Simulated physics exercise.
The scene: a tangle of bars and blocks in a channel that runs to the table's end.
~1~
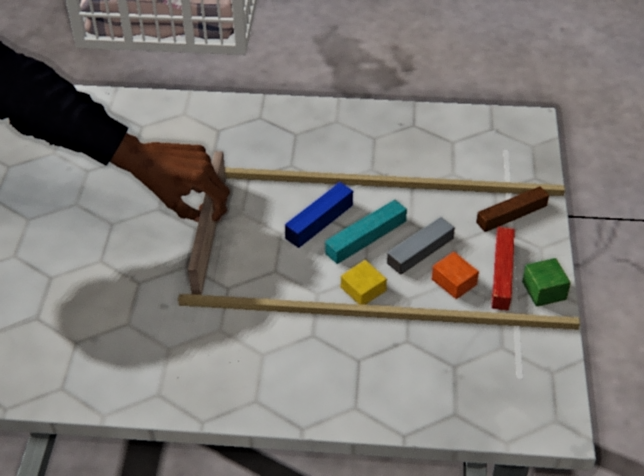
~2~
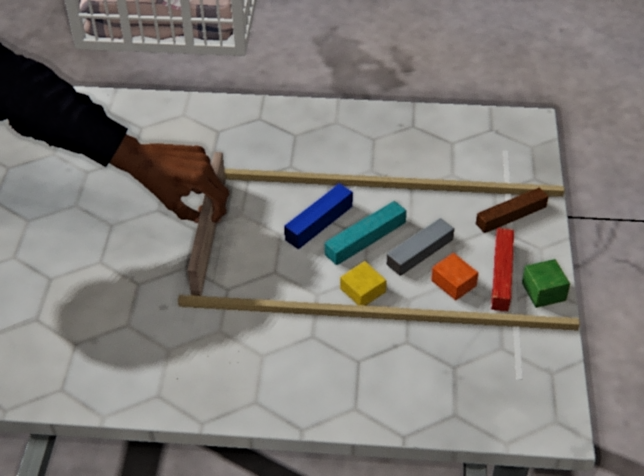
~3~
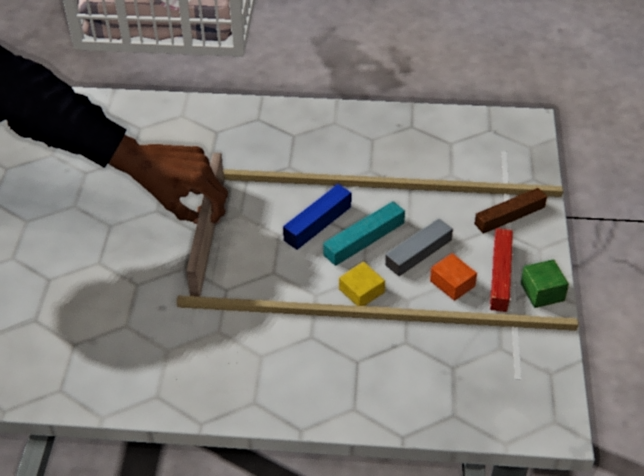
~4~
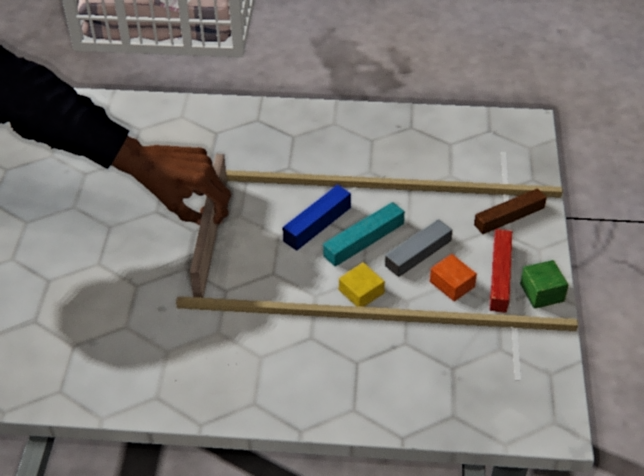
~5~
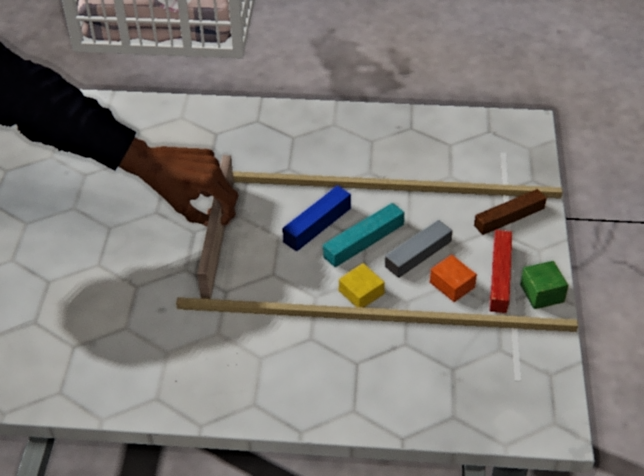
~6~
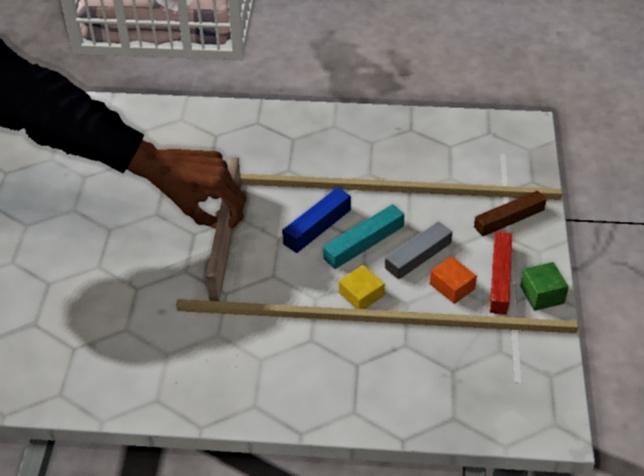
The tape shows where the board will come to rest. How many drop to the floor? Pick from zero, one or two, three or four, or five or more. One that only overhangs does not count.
The number that fall off is three or four.
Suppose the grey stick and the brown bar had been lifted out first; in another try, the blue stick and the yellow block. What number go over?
2 in the first case, 2 in the second.
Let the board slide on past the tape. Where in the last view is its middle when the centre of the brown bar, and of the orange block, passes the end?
About (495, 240), and (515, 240) for the other.
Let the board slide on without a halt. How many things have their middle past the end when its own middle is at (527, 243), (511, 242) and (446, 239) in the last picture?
Past the end: 5, 3 and 0.
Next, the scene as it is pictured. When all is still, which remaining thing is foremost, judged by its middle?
Foremost is the orange block.
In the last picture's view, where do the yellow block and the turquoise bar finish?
First (531, 305), then (543, 257).
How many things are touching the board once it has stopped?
It touches 3.
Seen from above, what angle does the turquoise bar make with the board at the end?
Near 30 degrees.
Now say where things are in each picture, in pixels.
In the first frame, green block (546, 282); brown bar (513, 209); red bar (503, 268); board (208, 221); tape (512, 253).
In the second frame, brown bar (512, 210); grey stick (421, 246).
In the third frame, red bar (502, 269); orange block (453, 277).
In the fourth frame, green block (544, 284); blue stick (317, 217).
In the fifth frame, brown bar (510, 212); turquoise bar (364, 235).
In the sixth frame, green block (544, 286); brown bar (510, 213); red bar (501, 272); board (225, 228); tape (510, 257).
Soon after, none off yet; green block at rest near (544, 286); brown bar at rest near (510, 213); red bar at rest near (501, 272).
Then, none off yet; green block at rest near (545, 286); brown bar at rest near (513, 213); red bar moving near (512, 274).
At rest, the number that fall off is three or four; fallen, red bar, brown bar and green block.
